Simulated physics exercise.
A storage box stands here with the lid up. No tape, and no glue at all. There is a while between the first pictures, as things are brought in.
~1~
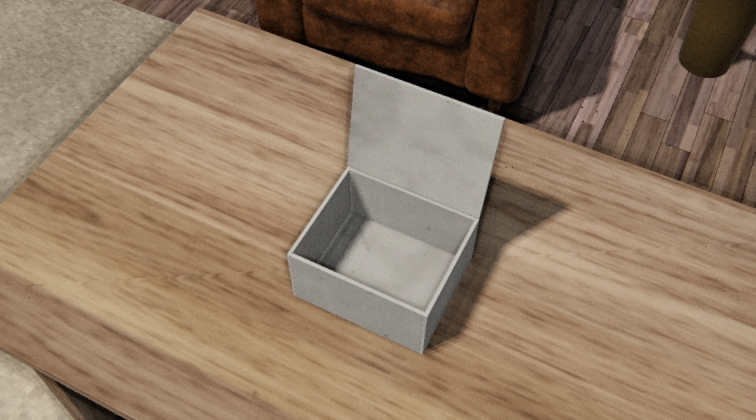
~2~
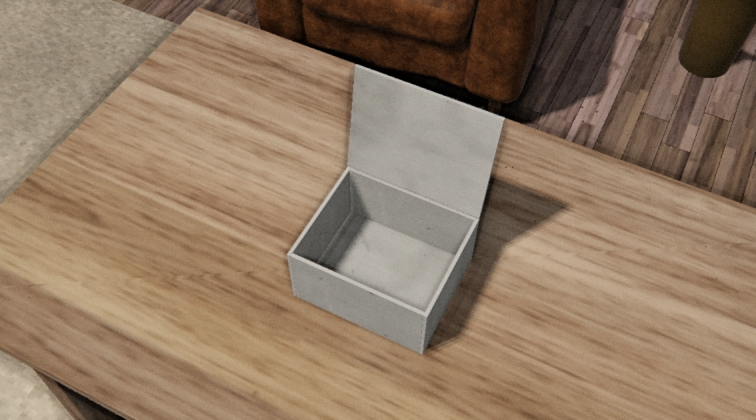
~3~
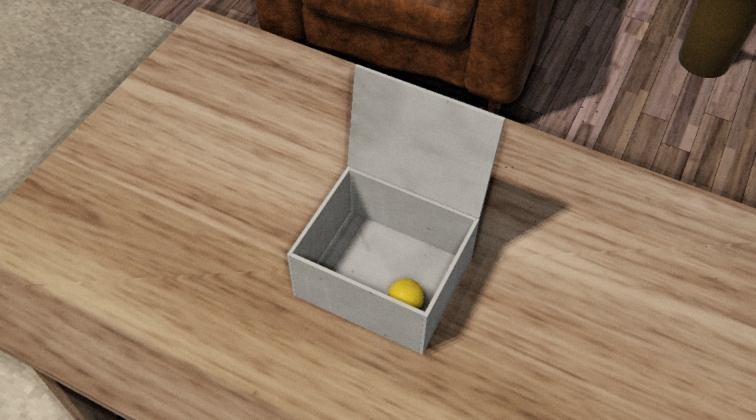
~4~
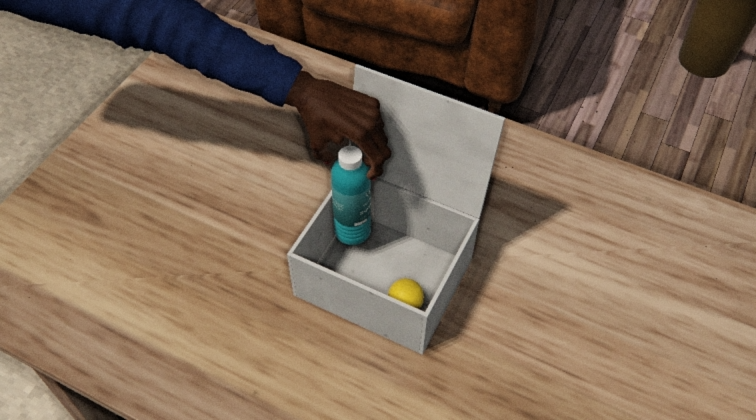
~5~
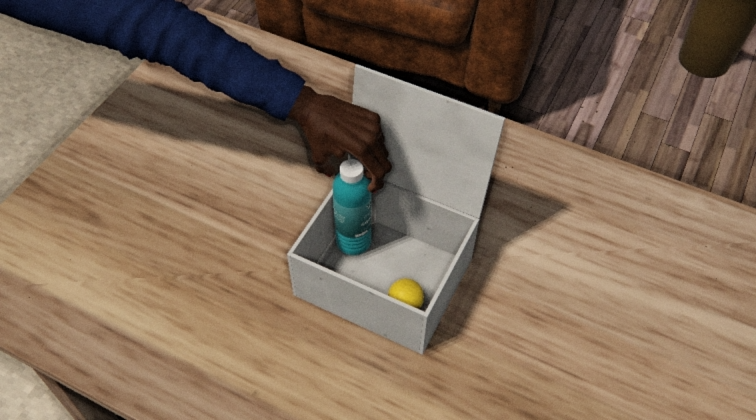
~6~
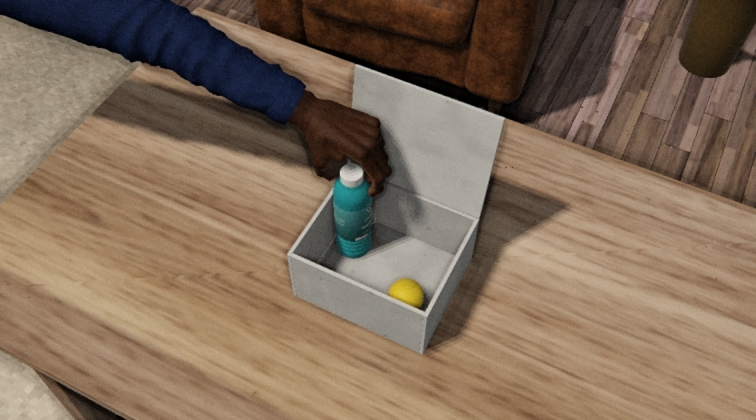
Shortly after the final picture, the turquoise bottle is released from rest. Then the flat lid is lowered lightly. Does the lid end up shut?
The lid is going to stand open.
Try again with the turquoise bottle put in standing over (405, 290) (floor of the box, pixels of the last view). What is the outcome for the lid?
Result: Lid drops fully.
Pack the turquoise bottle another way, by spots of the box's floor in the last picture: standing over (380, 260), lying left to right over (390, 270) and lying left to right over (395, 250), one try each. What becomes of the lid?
In the first case the lid stays propped open; in the second it comes down fully; in the third it comes down fully.
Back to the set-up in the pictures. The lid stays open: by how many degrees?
Angle: About 16°.
Then, 1.20 s after the last picture, lid 83° above the rim.
Then, 1.70 s after the last picture, lid 47° above the rim; turquoise bottle tipped 10° from how it was near (348, 216).
Then, 1.90 s after the last picture, lid 27° above the rim; turquoise bottle tipped 31° from how it was near (337, 235).
At rest, lid 15° above the rim; tipped over in the box, turquoise bottle; yellow lemon in place. Seen from the same camera at the end, turquoise bottle near (334, 242).
